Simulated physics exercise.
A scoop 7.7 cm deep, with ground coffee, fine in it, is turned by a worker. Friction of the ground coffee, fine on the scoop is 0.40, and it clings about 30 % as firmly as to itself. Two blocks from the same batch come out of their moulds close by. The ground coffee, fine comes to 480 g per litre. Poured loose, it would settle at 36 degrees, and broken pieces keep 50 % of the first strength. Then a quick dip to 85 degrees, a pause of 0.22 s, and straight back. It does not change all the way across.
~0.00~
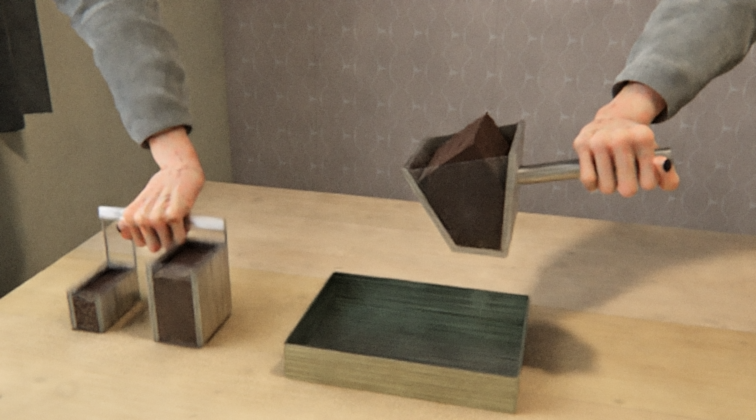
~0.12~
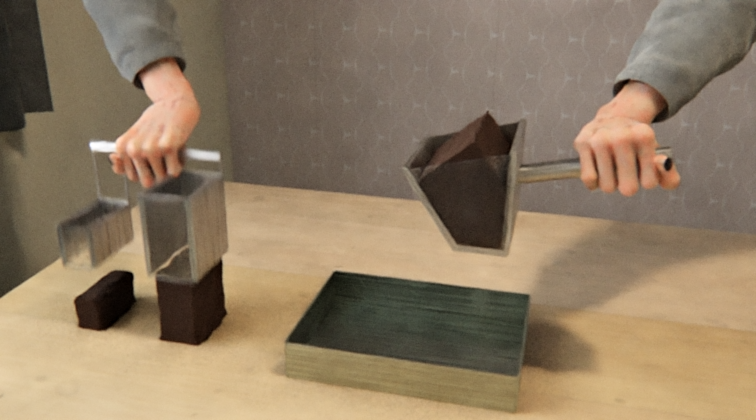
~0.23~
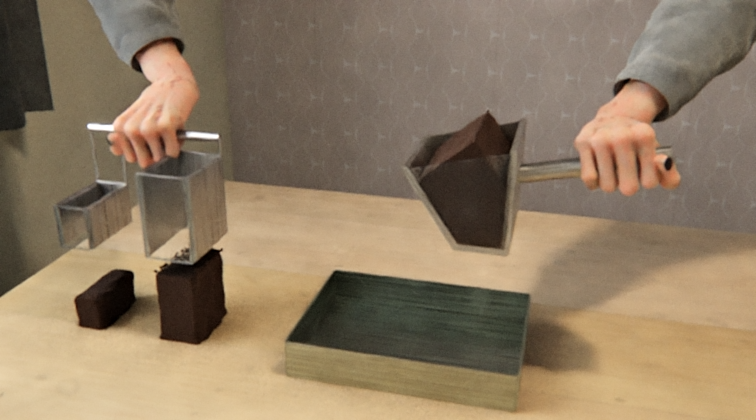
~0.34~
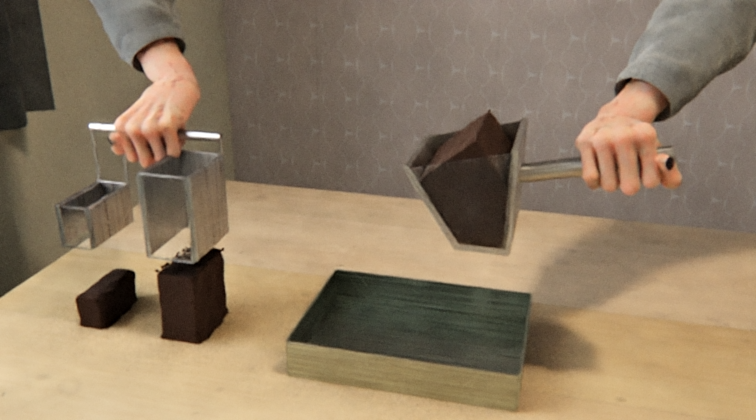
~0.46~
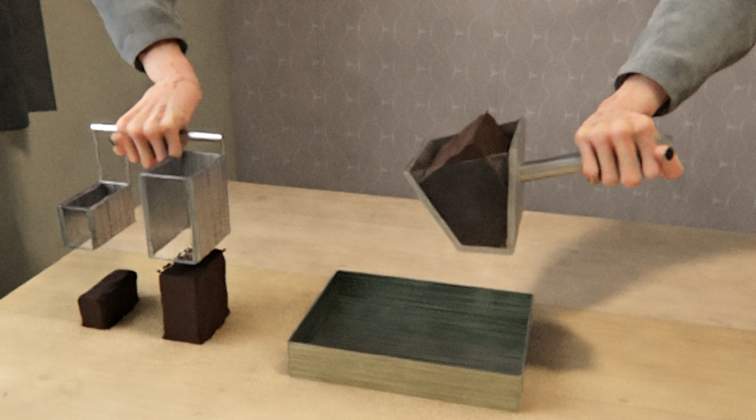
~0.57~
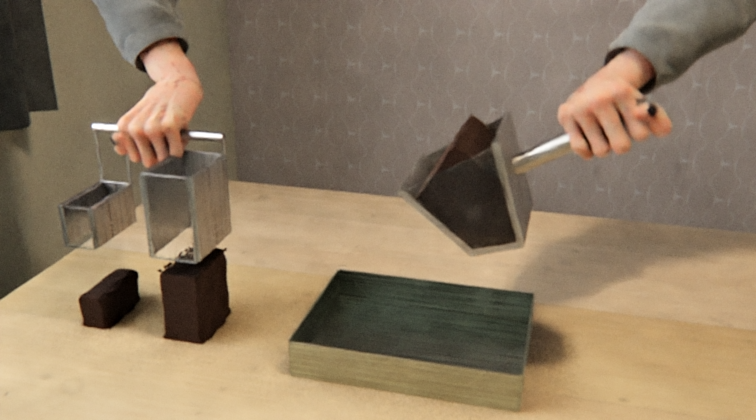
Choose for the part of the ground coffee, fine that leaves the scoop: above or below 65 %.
Choice: Below.
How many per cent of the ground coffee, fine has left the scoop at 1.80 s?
About 55 %.
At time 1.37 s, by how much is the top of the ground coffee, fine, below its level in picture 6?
The difference comes to roughly 5.0 cm.
After 0.94 s, the scoop is at 75 degrees and 0 % has left it.
After 1.37 s, the scoop is at 83 degrees and 49 % has left it.
After 1.80 s, the scoop is at 21 degrees and 54 % has left it.
After 2.24 s, the scoop is at 0 degrees and 54 % has left it.
After 2.35 s, the scoop is at 0 degrees and 54 % has left it.
